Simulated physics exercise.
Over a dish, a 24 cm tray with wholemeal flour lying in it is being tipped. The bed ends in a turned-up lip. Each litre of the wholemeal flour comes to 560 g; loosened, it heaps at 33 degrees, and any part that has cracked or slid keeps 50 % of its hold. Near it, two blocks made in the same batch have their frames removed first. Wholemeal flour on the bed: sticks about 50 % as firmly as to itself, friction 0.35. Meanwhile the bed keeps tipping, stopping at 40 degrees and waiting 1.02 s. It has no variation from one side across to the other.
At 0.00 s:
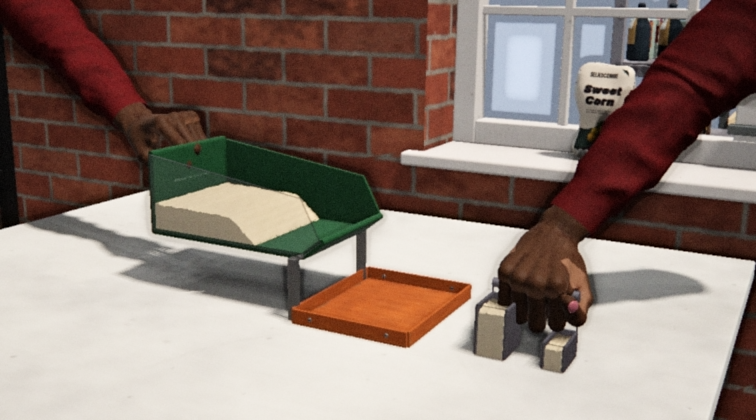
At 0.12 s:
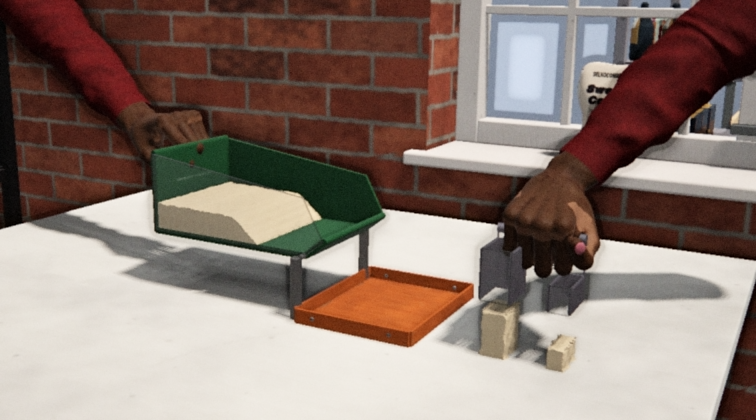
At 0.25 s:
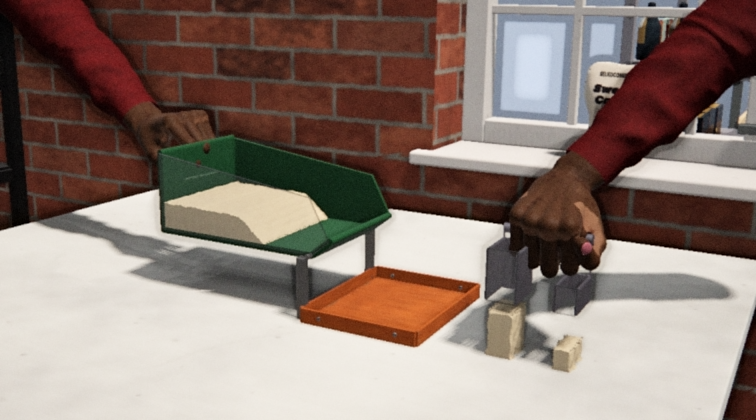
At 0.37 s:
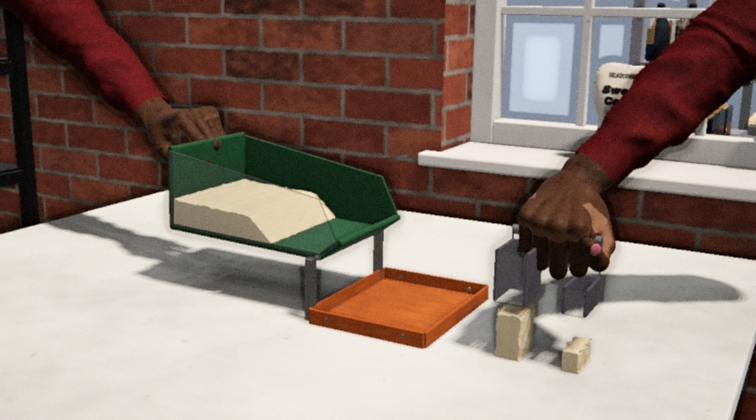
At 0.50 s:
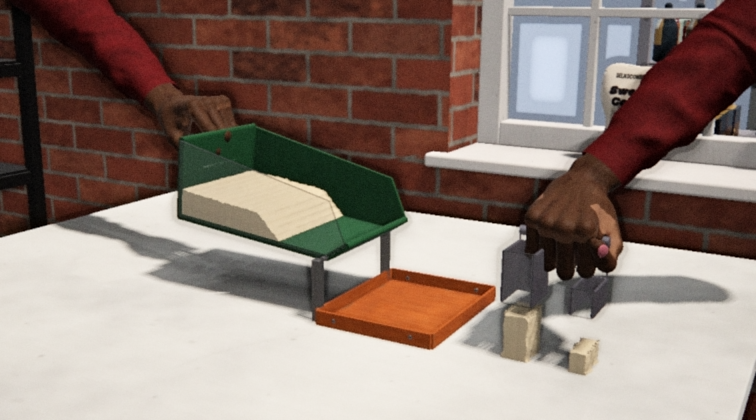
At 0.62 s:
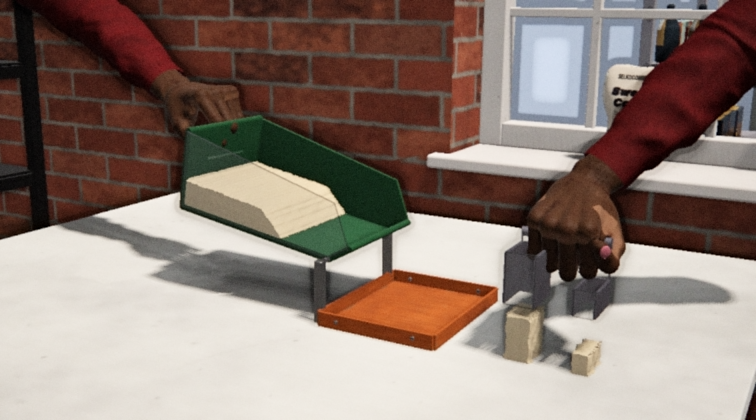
Green tray of pale flour tilting up beside an orange dish after a hand lifts casings off two small blocks.
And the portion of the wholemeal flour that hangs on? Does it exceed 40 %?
Yes.
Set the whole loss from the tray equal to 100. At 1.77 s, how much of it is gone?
About 0 %.
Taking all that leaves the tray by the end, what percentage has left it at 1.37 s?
0 per cent.
After 0.96 s, the tilt is 20 degrees and 100 % is on the bed.
After 1.37 s, the tilt is 32 degrees and 100 % is on the bed.
After 1.77 s, the tilt is 40 degrees and 98 % is on the bed.
After 2.18 s, the tilt is 40 degrees and 46 % is on the bed.
After 2.69 s, at the end, the tilt is 40 degrees and 46 % is on the bed.
